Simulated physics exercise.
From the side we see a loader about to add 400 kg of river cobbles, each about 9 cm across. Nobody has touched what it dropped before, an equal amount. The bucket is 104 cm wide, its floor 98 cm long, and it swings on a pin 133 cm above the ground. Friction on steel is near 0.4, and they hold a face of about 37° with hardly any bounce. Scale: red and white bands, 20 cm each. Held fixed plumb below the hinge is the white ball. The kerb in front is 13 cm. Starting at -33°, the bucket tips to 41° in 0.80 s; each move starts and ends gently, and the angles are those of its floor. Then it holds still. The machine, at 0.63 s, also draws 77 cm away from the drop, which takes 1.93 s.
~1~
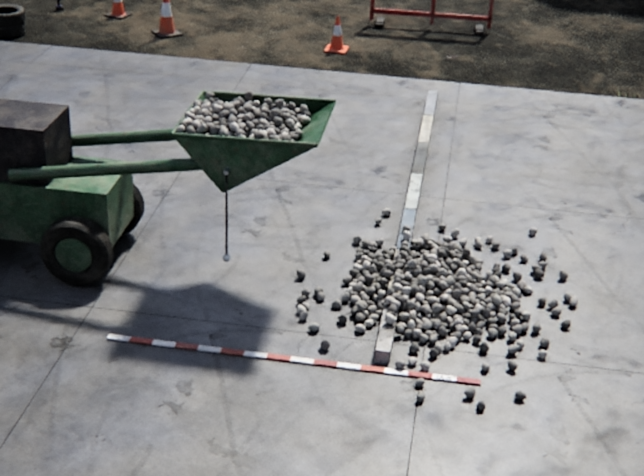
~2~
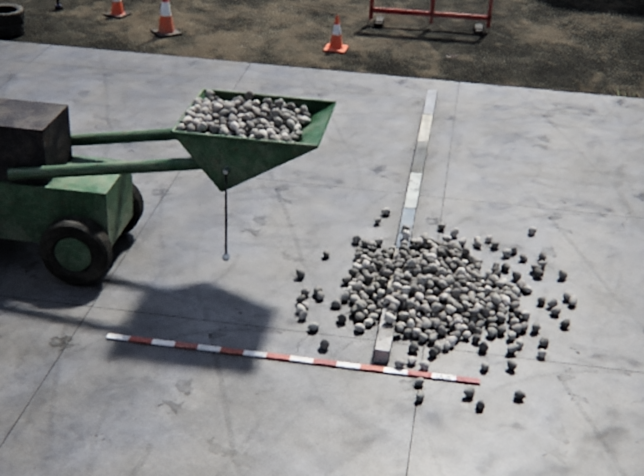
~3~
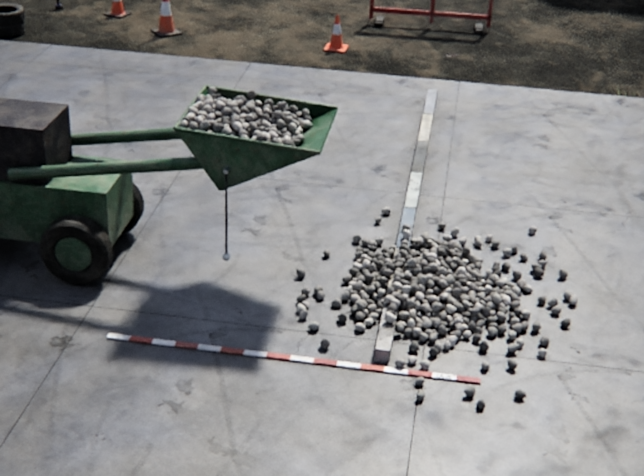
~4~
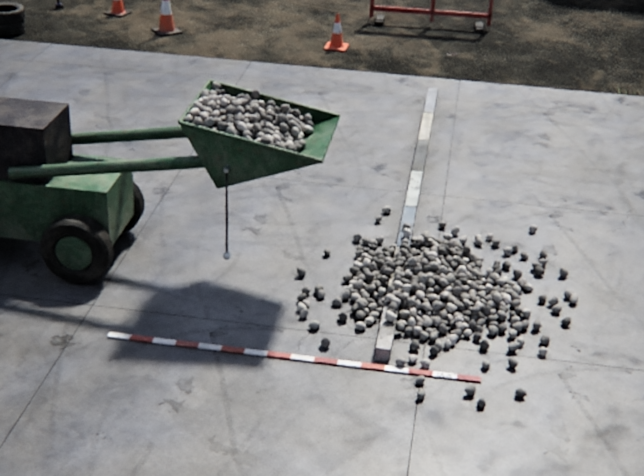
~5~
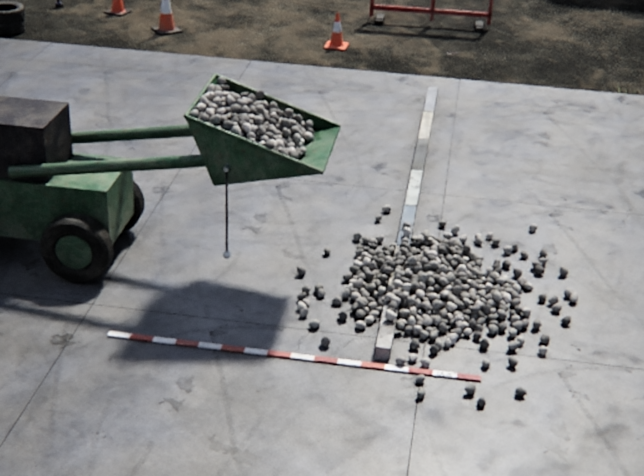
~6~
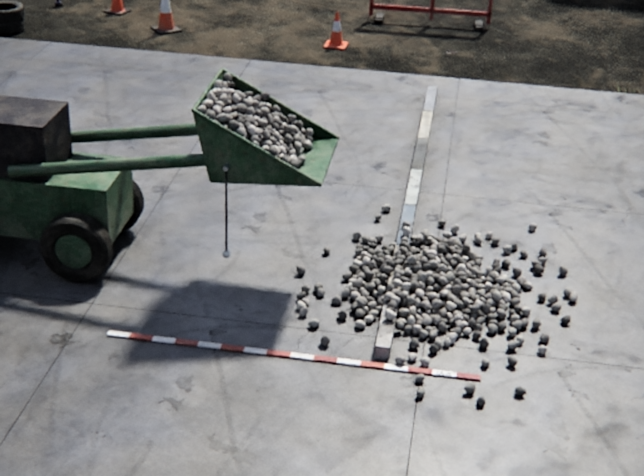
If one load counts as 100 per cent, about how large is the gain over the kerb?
Around 1 per cent.
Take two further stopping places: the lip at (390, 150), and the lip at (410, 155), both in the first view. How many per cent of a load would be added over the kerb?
First place: Roughly 35 %; second place: Roughly 65 %.
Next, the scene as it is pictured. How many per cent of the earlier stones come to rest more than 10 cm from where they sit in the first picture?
The answer is about 5 per cent.
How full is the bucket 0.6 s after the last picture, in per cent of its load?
Near 70 per cent of the load is held.
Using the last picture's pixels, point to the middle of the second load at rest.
Their centre ends up near (332, 272).
Then, 0.3 s after the last picture the floor is at 29°; in per cent of one load, 100 in the bucket, 25 on this side of the kerb, 75 over the kerb; the foremost stones are at (589, 301).
Then, 0.6 s after the last picture the floor is at 41°; in per cent of one load, 69 in the bucket, 56 on this side of the kerb, 75 over the kerb; the foremost stones are at (589, 301).
Then, 2.7 s after the last picture the floor is at 41°; in per cent of one load, 0 in the bucket, 123 on this side of the kerb, 76 over the kerb; the foremost stones are at (589, 301).
Then, 5.3 s after the last picture the floor is at 41°; in per cent of one load, 0 in the bucket, 123 on this side of the kerb, 76 over the kerb; the foremost stones are at (589, 301). Net gain over the kerb, 1.
